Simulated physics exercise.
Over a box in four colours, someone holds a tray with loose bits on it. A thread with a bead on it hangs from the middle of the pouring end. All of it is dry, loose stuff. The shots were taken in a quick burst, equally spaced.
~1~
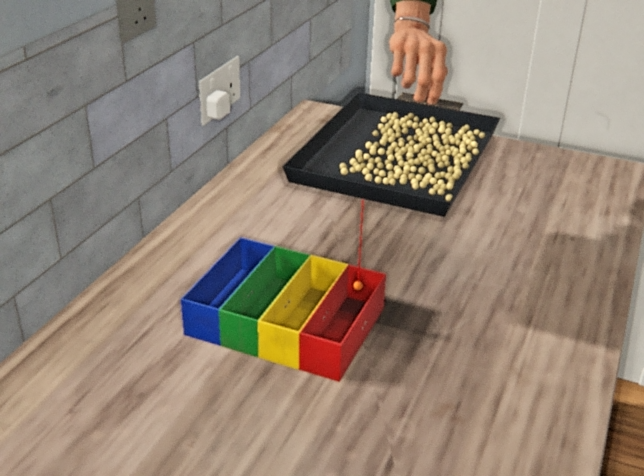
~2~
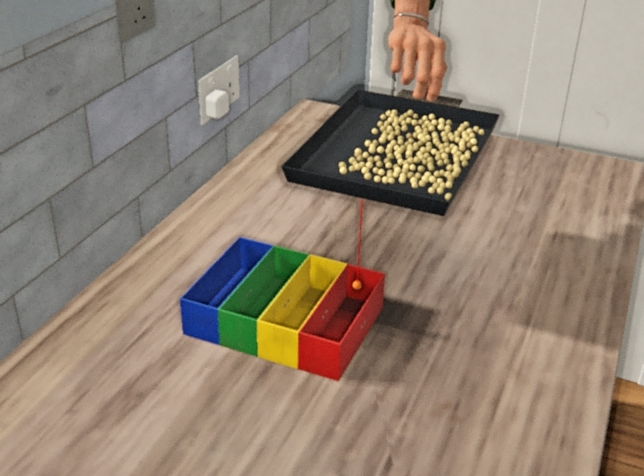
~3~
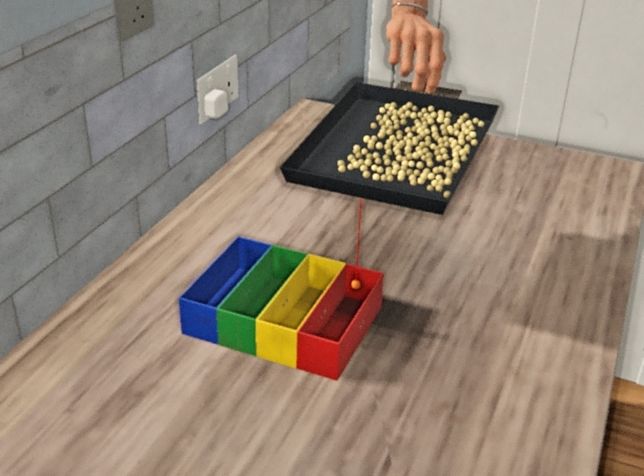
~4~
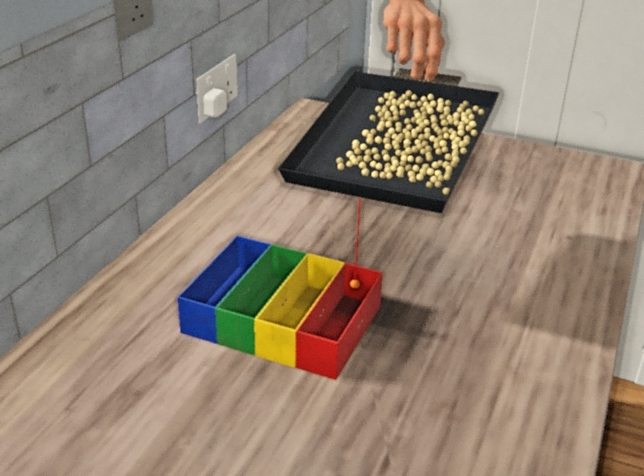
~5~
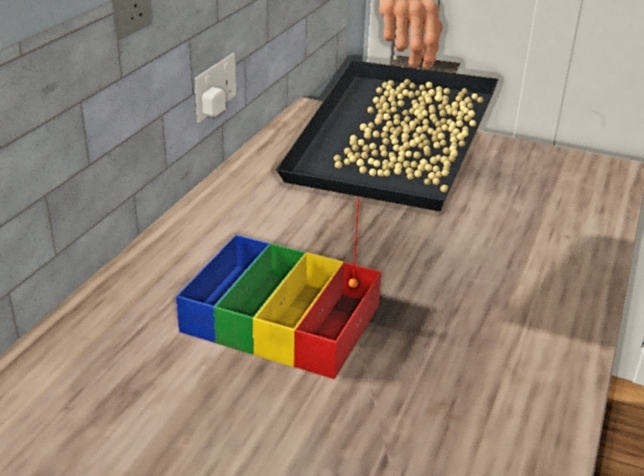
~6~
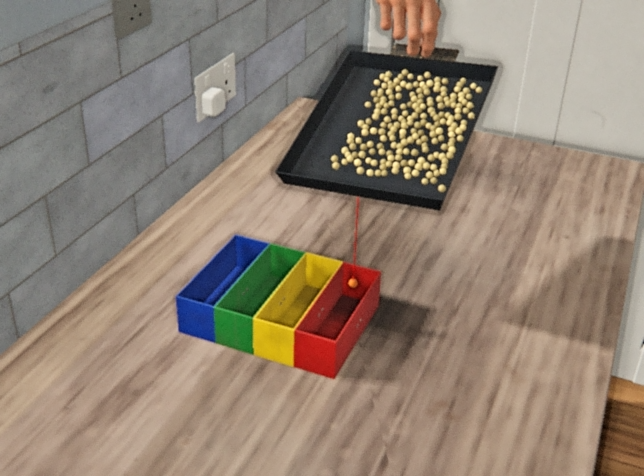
On a wood-grain worktop beside a grey brick wall with sockets, seen from above at an angle, an open box stands with blue, green, yellow and red compartments from left to right. Behind it, a hand grips the far side of a black tray of pale round beans, and a small orange bead hangs on a red thread over the red compartment. The hand gradually raises the tray's far side, tilting it towards the box, and the beans shift slightly, while the view drifts almost imperceptibly.
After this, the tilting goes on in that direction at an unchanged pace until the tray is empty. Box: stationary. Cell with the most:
Yellow.
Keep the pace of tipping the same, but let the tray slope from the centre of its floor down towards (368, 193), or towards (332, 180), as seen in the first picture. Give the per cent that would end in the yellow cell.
The first try would leave around 20 per cent there, the second around 40 per cent.
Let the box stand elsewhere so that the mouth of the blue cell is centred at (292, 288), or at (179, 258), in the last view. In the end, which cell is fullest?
In turn: That blue cell; the red cell.
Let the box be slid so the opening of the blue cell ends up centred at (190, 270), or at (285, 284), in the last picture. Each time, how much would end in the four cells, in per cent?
70 per cent, then 90 per cent.
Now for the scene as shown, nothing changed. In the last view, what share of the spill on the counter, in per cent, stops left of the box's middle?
I'd put it at close to 20 per cent.
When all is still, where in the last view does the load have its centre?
Somewhere around (288, 338) in the last picture.
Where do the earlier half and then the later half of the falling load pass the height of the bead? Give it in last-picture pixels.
(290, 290), then (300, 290).
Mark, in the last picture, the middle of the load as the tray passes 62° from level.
The middle of the load sits near (340, 183).
Just after the last frame, tray tipped steeply; almost all on the tray; just a few in the yellow cell; just a few in the blue cell; about a tenth falling or outside the box.
A moment on, tray tipped past a quarter turn; roughly a quarter on the tray; about a tenth in the yellow cell; about a tenth in the green cell; about a tenth in the red cell; just a few in the blue cell; roughly a third falling or outside the box.
Further on, tray tipped past a quarter turn; roughly a third in the yellow cell; roughly a quarter in the green cell; roughly a quarter in the red cell; just a few in the blue cell; about a tenth falling or outside the box.
When it is over, tray tipped past a quarter turn; roughly a third in the yellow cell; roughly a quarter in the green cell; roughly a quarter in the red cell; just a few in the blue cell; about a tenth outside the box.
